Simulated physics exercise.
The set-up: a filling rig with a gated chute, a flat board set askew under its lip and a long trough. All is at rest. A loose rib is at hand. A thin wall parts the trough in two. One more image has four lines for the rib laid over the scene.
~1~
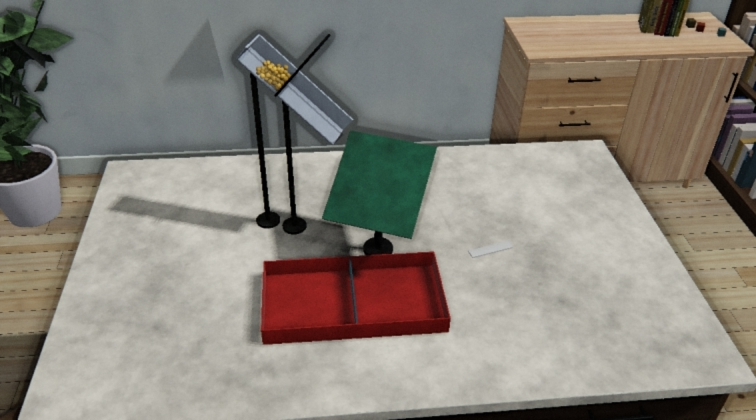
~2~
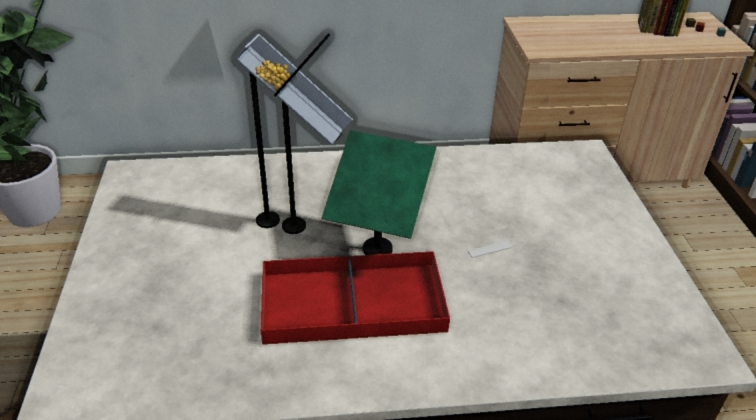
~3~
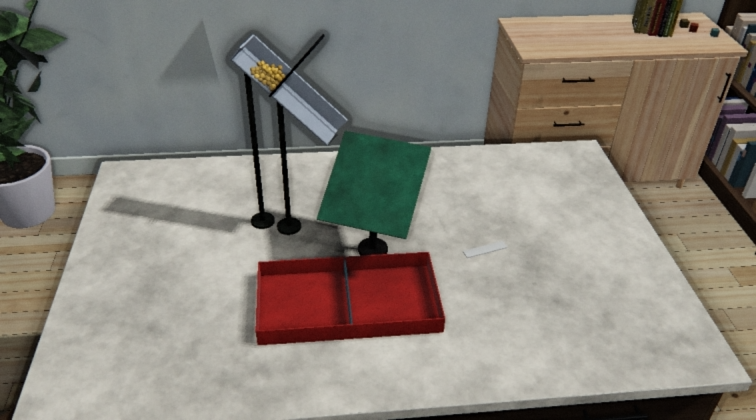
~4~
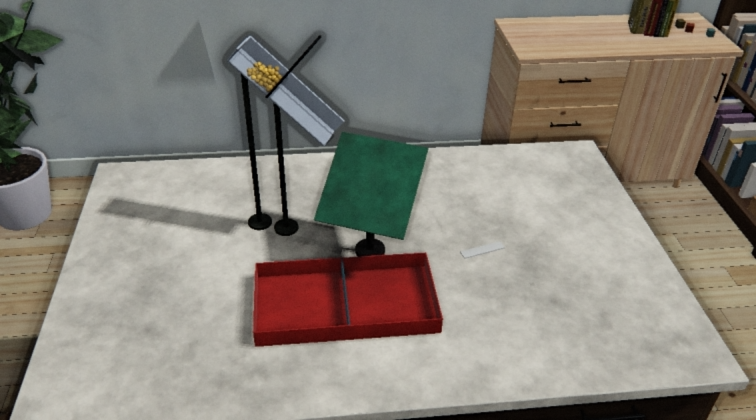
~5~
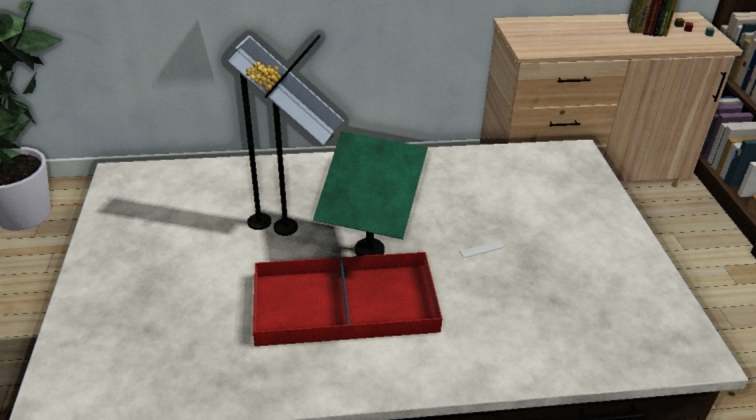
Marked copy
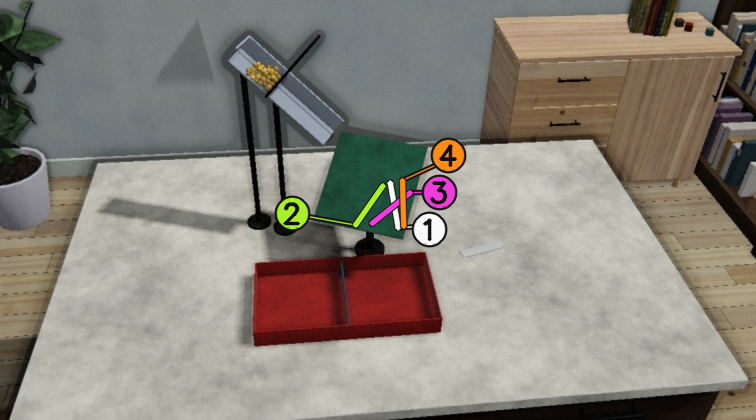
On a pale stone-topped table in a room with a plant and a wooden cabinet, yellow pieces sit behind a black bar in a raised, sloping chute, above a tilted green board and a red two-part trough. The view shifts very slightly, while the objects themselves stay still.
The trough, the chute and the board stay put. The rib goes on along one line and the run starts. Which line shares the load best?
Line 3.
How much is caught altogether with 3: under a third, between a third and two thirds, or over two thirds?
It is over two thirds.
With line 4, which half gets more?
Right.
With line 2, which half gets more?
The left half.
On the marked copy, line 1 from (390, 182) to (398, 227); line 2 from (383, 185) to (355, 225); line 3 from (410, 192) to (371, 223); line 4 from (402, 180) to (403, 226).
Choosing 1, of what is caught, about a quarter in the left half, most in the right.
Choosing 2, of what is caught, nearly all in the left half, a stray few in the right.
Choosing 3, of what is caught, about half in the left half, about half in the right.
Choosing 4, of what is caught, about a quarter in the left half, most in the right.
